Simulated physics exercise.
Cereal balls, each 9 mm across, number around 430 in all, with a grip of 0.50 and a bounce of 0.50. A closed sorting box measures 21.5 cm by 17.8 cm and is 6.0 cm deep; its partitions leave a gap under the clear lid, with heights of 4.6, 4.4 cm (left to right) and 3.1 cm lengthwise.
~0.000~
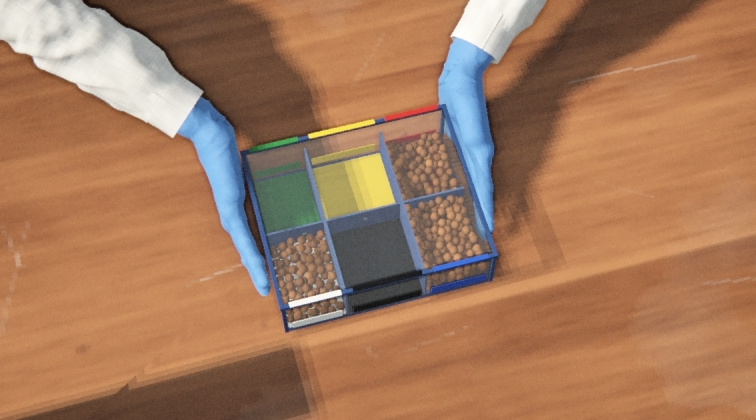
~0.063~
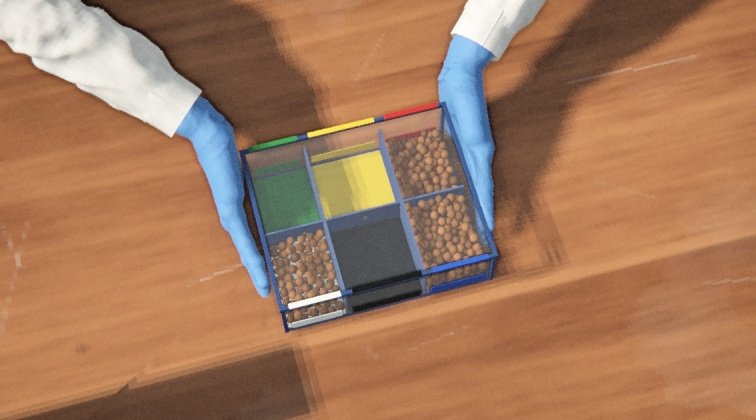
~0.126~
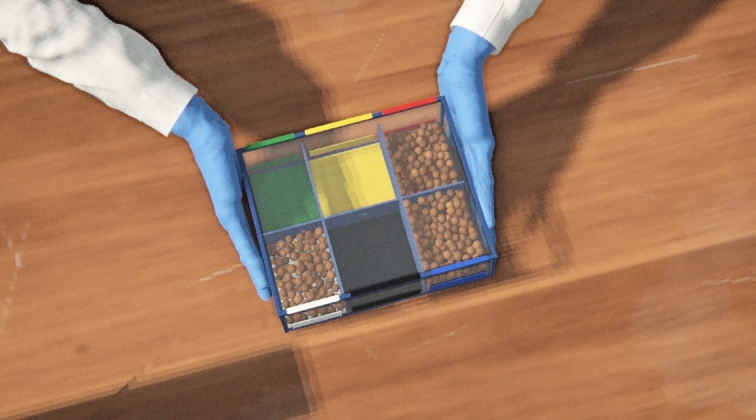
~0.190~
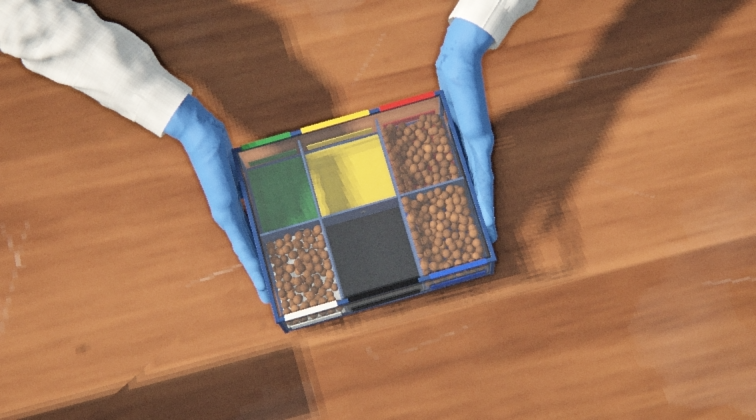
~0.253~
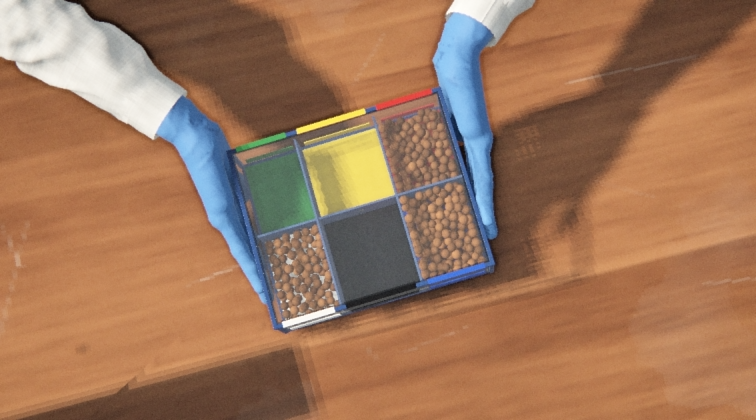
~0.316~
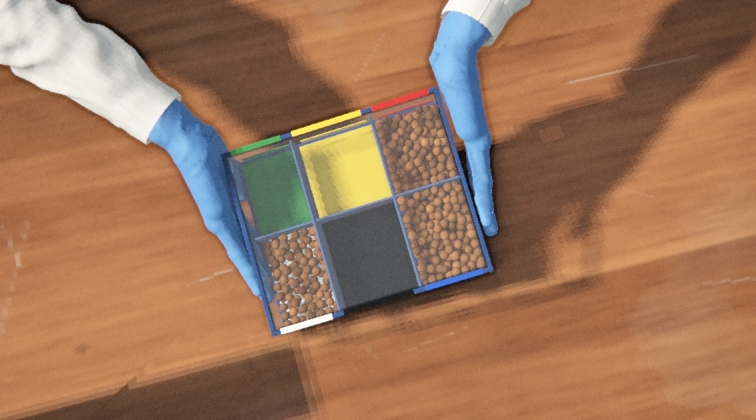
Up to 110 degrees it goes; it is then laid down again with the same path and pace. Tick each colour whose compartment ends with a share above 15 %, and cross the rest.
Red: Cross. Blue: Tick. Green: Cross. Yellow: Cross. White: Tick. Black: Cross.
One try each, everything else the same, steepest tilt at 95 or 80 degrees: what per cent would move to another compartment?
Around 25 and 15 in a hundred, respectively.
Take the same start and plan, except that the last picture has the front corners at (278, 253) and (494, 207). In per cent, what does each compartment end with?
By the end, red has 70%, blue has 5%, green has 20%, yellow has 10%, white has 0% and black has 0%.
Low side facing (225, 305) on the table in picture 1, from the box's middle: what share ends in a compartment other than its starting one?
My guess is roughly 25 percent.
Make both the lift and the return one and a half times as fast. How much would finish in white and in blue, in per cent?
In per cent, white gets 30 and blue gets 55.
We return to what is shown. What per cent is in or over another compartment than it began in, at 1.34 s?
20 percent.
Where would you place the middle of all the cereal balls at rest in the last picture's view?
I'd say roughly (430, 262).
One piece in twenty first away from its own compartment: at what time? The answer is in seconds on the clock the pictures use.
Around 1.05 seconds.
After 1.34 s, tilt 109 degrees; red 15 %, blue 55 %, white 25 %, black 5 %.
Then, at 2.02 s, tilt 47 degrees; red 10 %, blue 55 %, white 30 %, black 5 %.
After 2.73 s, tilt 0 degrees; red 10 %, blue 55 %, white 30 %, black 10 %.
By 3.3 s all is still; red 10 %, blue 55 %, green 0 %, yellow 0 %, white 30 %, black 10 %.
